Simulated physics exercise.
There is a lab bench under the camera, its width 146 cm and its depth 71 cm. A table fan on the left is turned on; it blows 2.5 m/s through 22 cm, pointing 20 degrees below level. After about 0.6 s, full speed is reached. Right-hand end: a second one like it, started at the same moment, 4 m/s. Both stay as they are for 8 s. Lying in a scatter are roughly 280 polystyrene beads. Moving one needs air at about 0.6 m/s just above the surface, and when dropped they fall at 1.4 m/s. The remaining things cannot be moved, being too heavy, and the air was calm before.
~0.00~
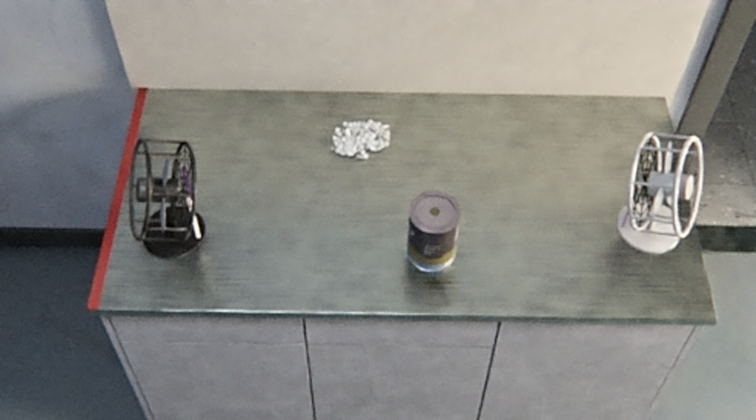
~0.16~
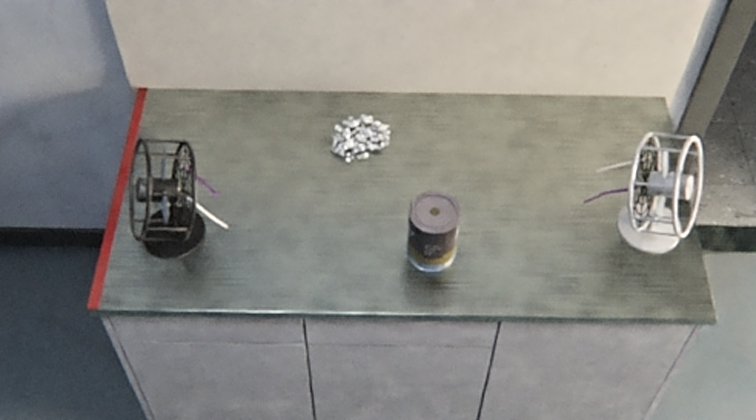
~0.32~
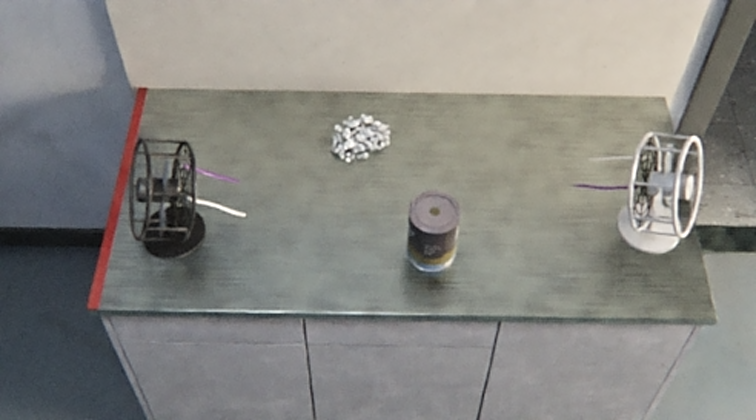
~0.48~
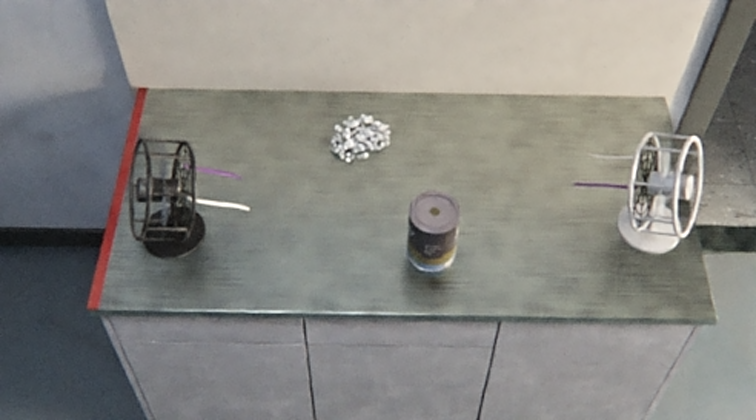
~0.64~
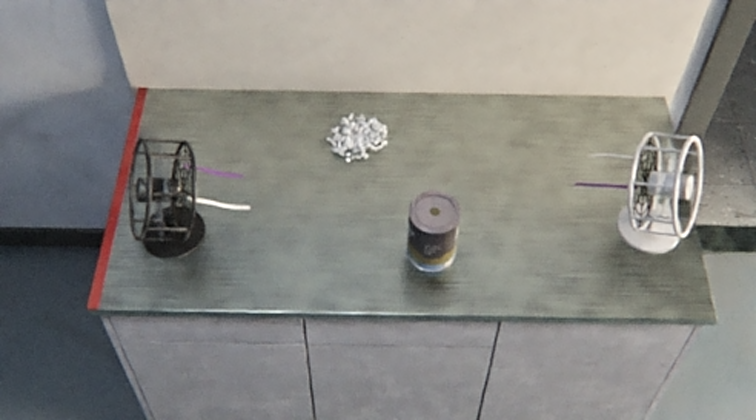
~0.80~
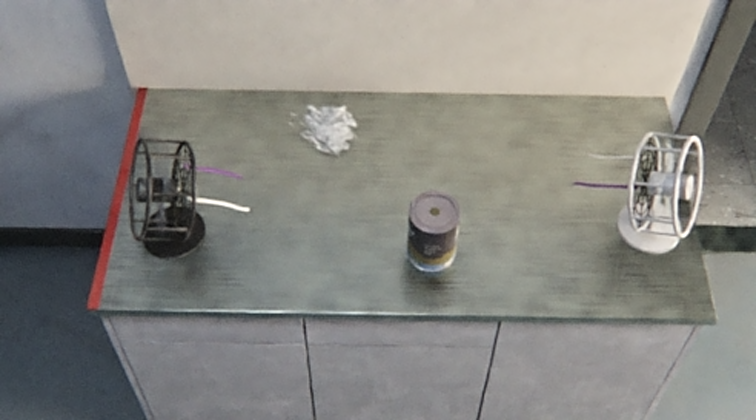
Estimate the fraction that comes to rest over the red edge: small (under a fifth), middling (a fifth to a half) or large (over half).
The fraction over the red edge is large, over half.
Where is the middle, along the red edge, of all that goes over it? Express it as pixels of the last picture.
Close to pixel (135, 103).
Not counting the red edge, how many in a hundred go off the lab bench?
About 0 %.
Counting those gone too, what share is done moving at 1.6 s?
100 %.
After 1.6 s the count stands so, 100 % are over the red edge.
After 2.6 s the count stands so, 100 % are over the red edge.
After 4.4 s the count stands so, 100 % are over the red edge.
After 8.0 s, at the end, 100 % are over the red edge.
